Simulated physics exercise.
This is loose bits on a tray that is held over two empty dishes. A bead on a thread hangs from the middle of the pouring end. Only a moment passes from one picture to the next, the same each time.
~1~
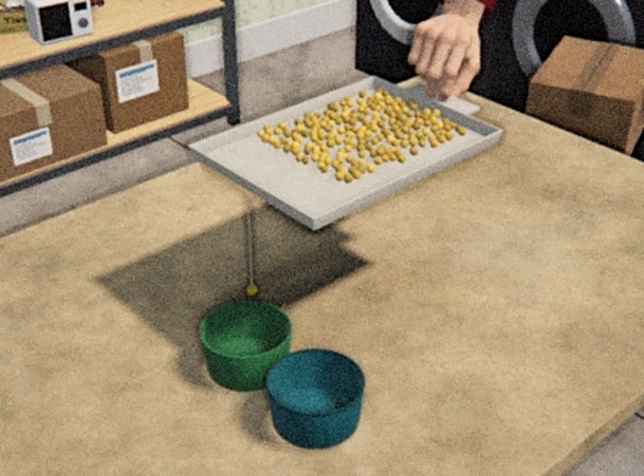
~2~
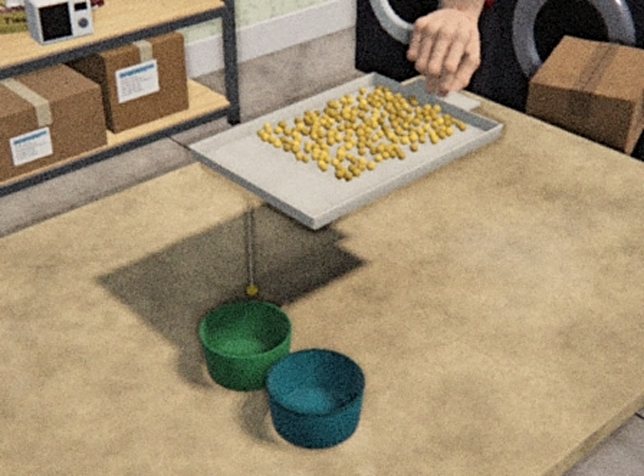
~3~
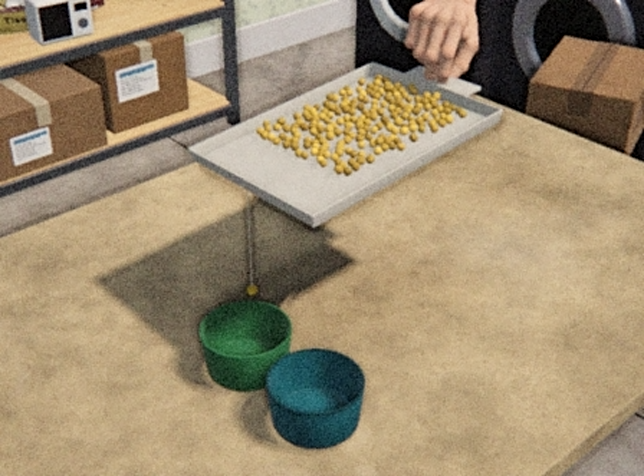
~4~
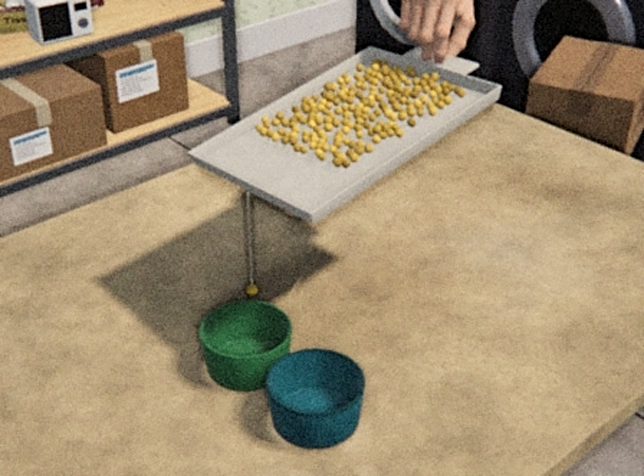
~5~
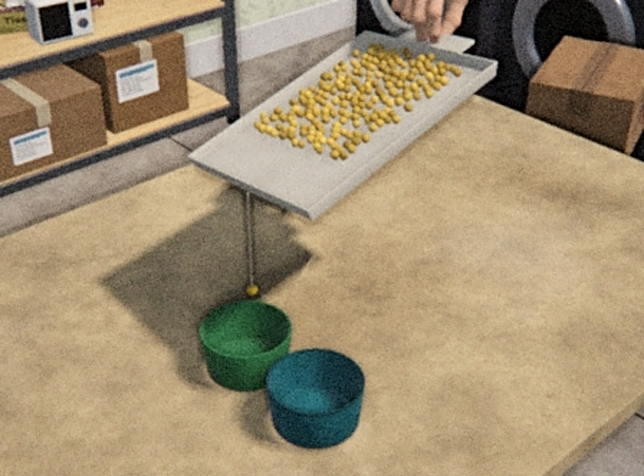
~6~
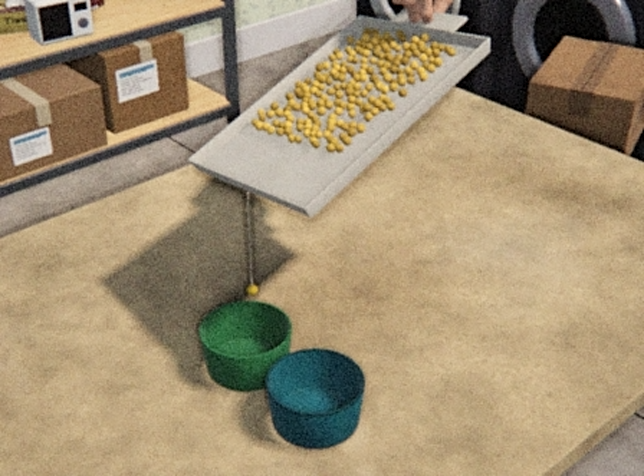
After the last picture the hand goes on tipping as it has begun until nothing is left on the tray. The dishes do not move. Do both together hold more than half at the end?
Together they catch only the smaller part.
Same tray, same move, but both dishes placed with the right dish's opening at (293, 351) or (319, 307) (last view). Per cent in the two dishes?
First some 30, then 10 per cent.
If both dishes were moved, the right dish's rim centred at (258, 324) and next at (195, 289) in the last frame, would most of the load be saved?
The first try: More than half. The second: Most of it.
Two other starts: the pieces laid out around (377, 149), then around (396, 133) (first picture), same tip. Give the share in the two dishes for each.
Near 10 % and 10 %.
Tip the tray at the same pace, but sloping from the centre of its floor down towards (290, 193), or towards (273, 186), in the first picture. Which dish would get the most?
One: The dish on the left. Two: The left one.
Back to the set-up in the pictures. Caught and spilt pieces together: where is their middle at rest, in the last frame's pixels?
Roughly at (181, 319).
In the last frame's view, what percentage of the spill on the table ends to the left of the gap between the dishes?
It comes to 100 per cent or so.
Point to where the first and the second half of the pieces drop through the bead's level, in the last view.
The first part at (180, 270); the rest at (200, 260).
Shortly afterwards, tray tipped steeply; all but a few on the tray; a little in the air.
Next, tray tipped past a quarter turn; near a third on the tray; only a few in the left dish; near half outside both; a little in the air.
Some moments later, tray tipped past a quarter turn; a little in the left dish; all but a few outside both.
In the end, tray tipped past a quarter turn; none at all in the right dish; a little in the left dish; all but a few outside both.
